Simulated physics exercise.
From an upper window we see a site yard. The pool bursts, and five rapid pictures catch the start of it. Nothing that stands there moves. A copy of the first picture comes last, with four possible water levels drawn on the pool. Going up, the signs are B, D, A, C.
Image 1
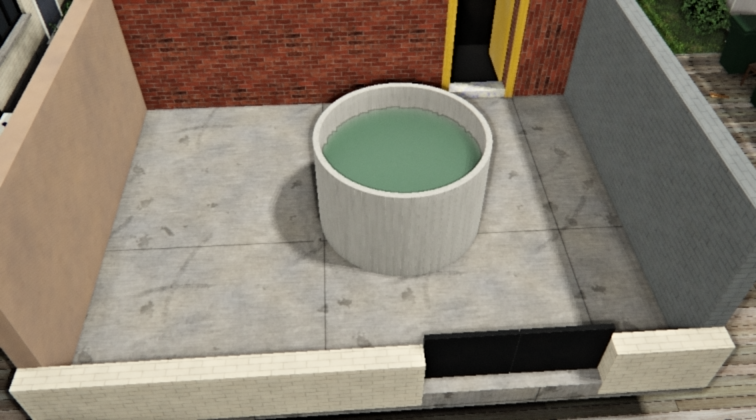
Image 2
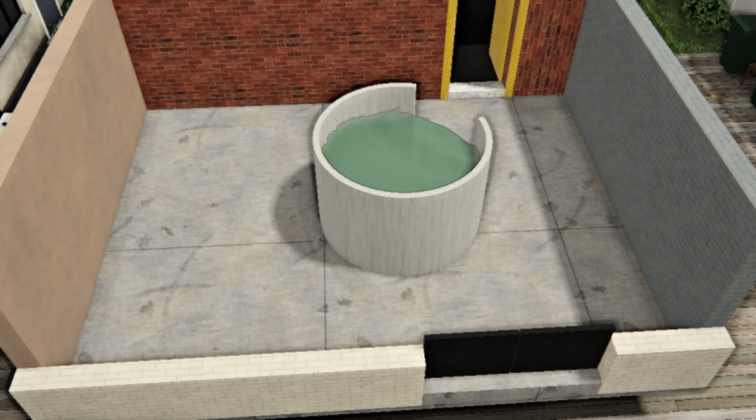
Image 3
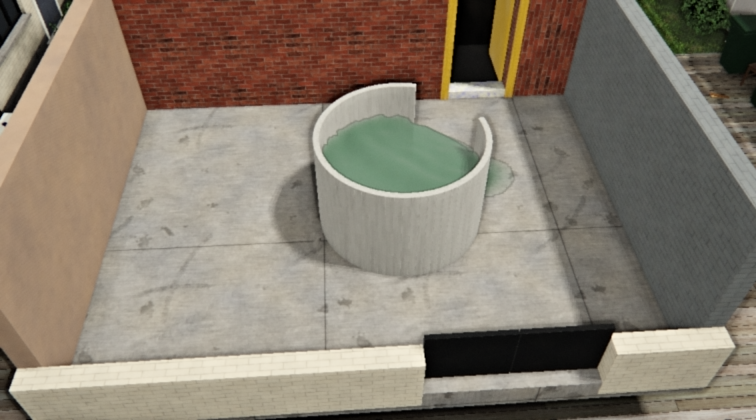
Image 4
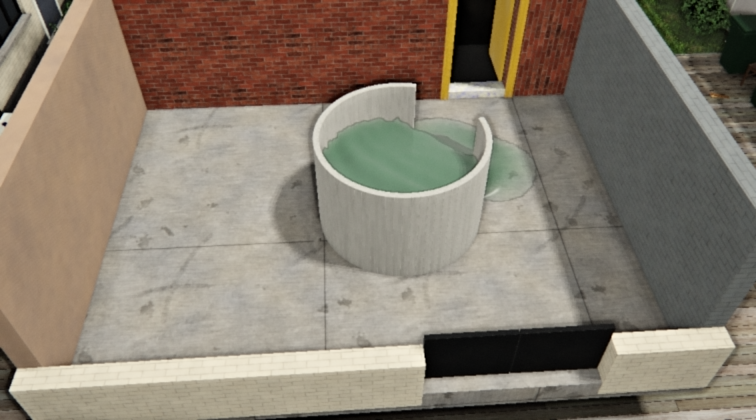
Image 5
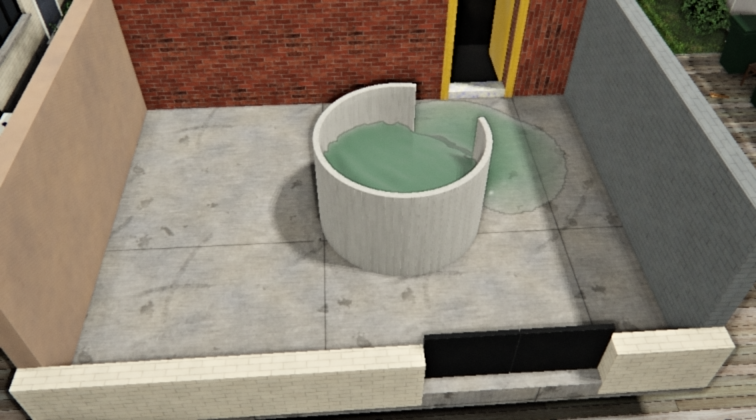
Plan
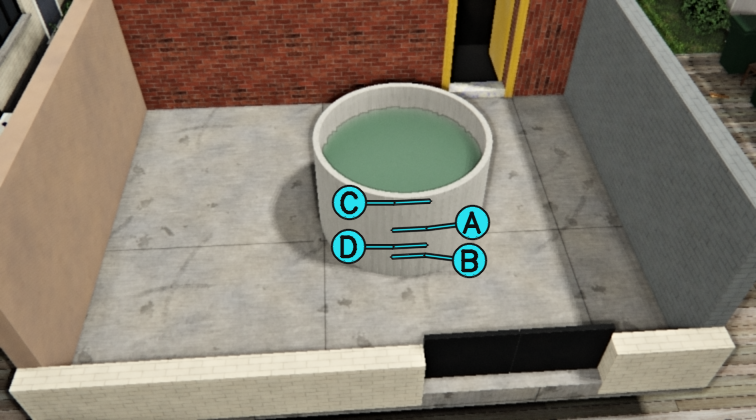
In this clip, a round pale tank of green water stands in a walled yard until a section of its back right side disappears, and water pours through the gap, spreading across the concrete toward the gray wall.
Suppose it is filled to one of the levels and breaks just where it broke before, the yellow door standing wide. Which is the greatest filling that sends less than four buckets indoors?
B will do.
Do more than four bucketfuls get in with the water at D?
Yes, it does.
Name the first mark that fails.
Mark D.
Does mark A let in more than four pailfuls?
Yes, it does.
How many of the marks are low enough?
One of the four.
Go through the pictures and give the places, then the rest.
Water in the pool at rest, its middle at (402, 155); foot of the yellow doorway at (476, 98); shut gate at (518, 336), in the first frame.
Water covers 1 % of the ground, its front hidden from here, in the second frame.
In the third frame, 4 % of the ground under water, visible out to (504, 182).
In the fourth frame, 8 % of the ground under water, visible out to (526, 158).
In the fifth frame, 15 % of the ground under water, visible out to (547, 138).
In cyan, A at (410, 229); B at (408, 256); C at (411, 202); D at (409, 245); from the bottom up B, D, A, C.
With A, dozens of bucketfuls pour in.
With B, a bucket or two gets in.
With C, dozens of bucketfuls pour in.
With D, about 10 bucketfuls get in.
